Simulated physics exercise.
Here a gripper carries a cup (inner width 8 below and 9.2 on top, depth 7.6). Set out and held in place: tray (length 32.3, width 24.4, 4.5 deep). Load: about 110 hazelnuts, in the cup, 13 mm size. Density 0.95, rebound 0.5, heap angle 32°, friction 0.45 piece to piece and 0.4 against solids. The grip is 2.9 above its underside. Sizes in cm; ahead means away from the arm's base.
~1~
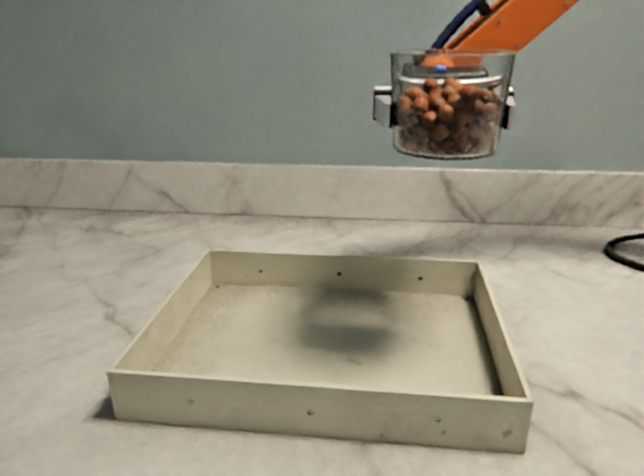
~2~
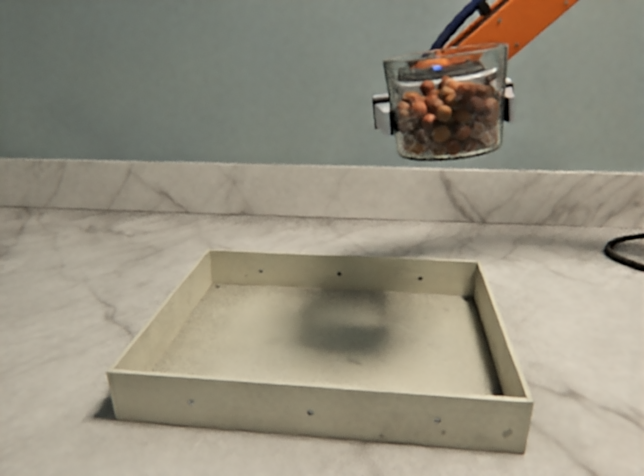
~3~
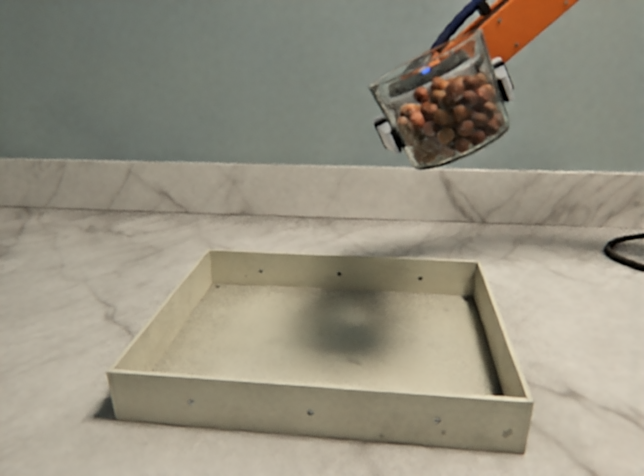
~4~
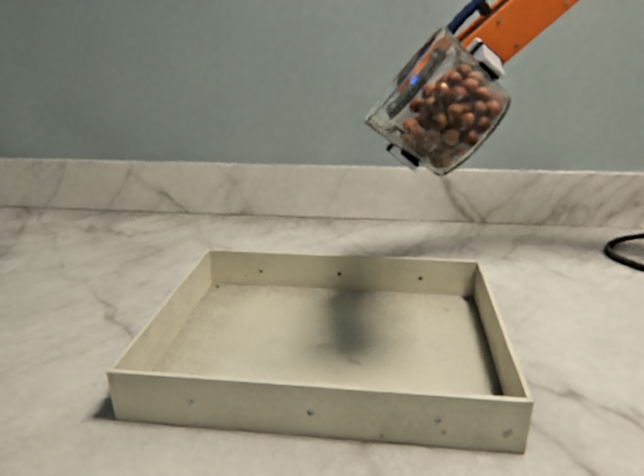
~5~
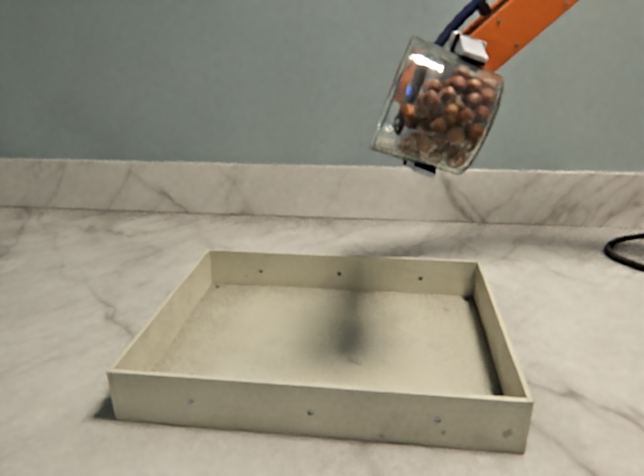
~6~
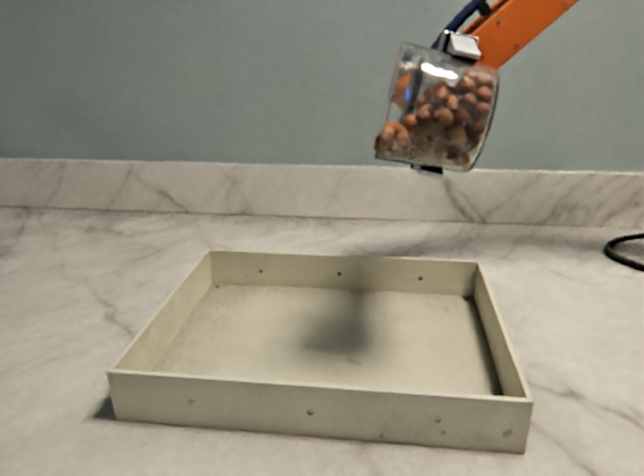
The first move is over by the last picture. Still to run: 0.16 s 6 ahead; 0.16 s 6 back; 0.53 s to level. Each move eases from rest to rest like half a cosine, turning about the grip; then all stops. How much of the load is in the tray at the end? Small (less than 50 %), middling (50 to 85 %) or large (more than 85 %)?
Answer: Middling; 50 to 85 % of the hazelnuts finish in the tray.
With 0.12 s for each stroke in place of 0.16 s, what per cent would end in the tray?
In that case some 80 per cent.
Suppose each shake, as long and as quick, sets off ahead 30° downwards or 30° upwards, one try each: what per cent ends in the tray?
Some 40 and 70 per cent.
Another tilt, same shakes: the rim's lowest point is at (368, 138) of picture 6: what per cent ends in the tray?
About 30 per cent.
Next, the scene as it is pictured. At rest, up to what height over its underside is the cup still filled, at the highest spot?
About 4.5 cm.
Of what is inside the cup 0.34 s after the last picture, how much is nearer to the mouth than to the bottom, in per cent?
Roughly 55 per cent.
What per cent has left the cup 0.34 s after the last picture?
Some 60 per cent.
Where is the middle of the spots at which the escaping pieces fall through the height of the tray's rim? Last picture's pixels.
Near (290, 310).
Then, 0.34 s after the last picture, tilted 78° forward, highest piece 23 above the table; 48 in the cup, 9 in the tray, 56 in flight or on a rim.
Then, 0.68 s after the last picture, tilted 18° forward, highest piece 26 above the table; 69 in the tray, 44 in the cup.
Then, 1.05 s after the last picture, level, highest piece 25 above the table; 69 in the tray, 44 in the cup.
Then, 2.10 s after the last picture, level, highest piece 25 above the table; 69 in the tray, 44 in the cup.
Final count, 69 in the tray, 44 in the cup. That is 61 % in the tray.
